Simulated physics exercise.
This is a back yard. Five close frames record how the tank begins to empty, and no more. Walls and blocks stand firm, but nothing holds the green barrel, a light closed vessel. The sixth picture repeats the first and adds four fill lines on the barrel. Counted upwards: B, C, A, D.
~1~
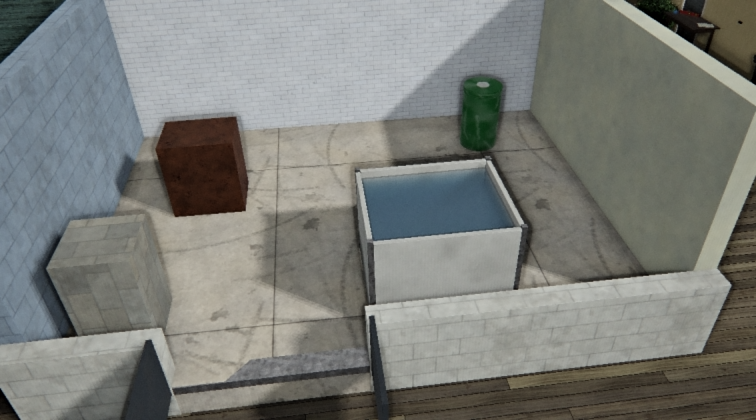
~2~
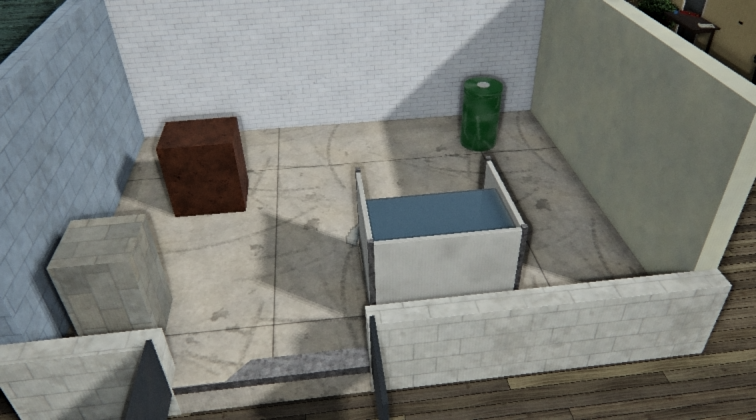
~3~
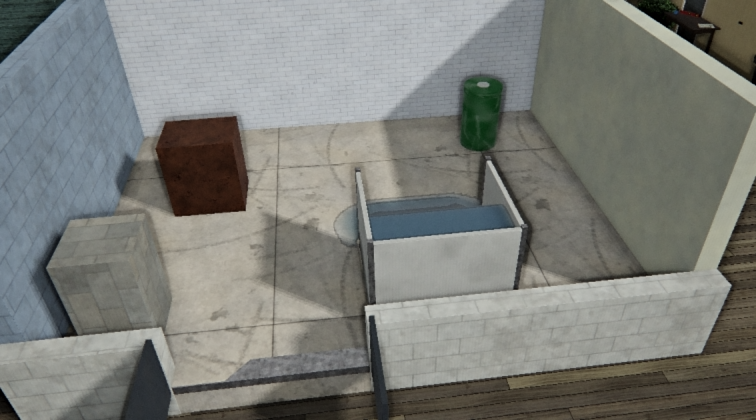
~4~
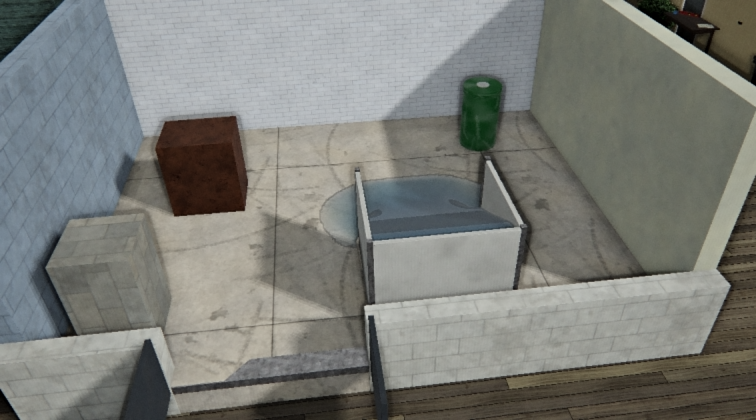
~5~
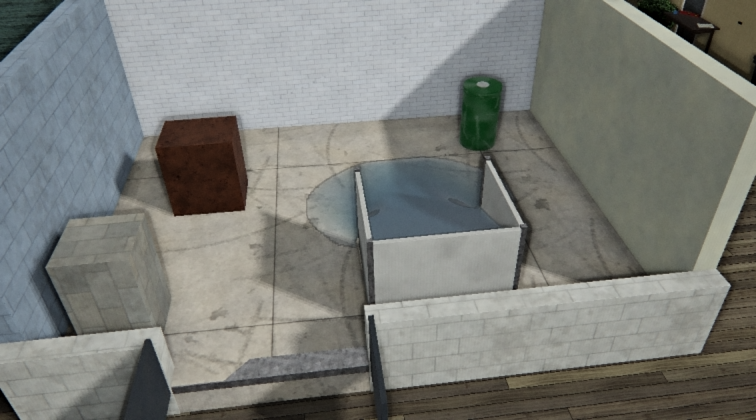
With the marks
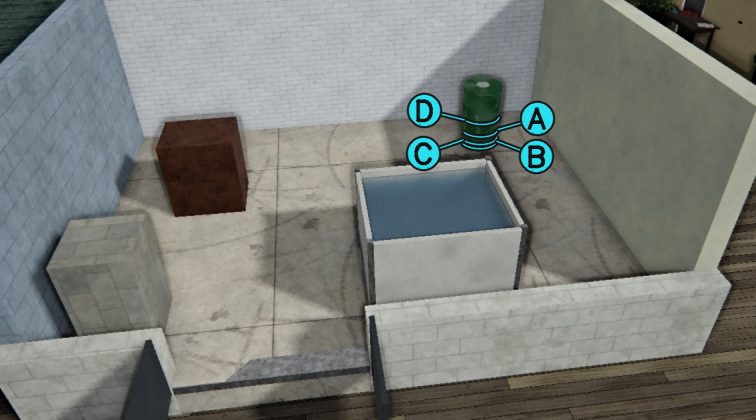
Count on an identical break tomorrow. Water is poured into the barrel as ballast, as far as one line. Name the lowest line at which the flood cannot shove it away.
D will do.
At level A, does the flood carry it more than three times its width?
No.
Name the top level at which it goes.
The answer is A.
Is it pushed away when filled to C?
Yes.
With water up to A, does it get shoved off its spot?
Yes.
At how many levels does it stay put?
One of the four.
On the marked copy, A at (484, 136); B at (483, 148); C at (483, 144); D at (485, 124); from the bottom up B, C, A, D.
For level A, it is pushed about its own width away.
For level B, it is pushed about 6 times its own width away.
For level C, it is pushed about 5 times its own width away.
For level D, it shifts by a finger or two and stays.
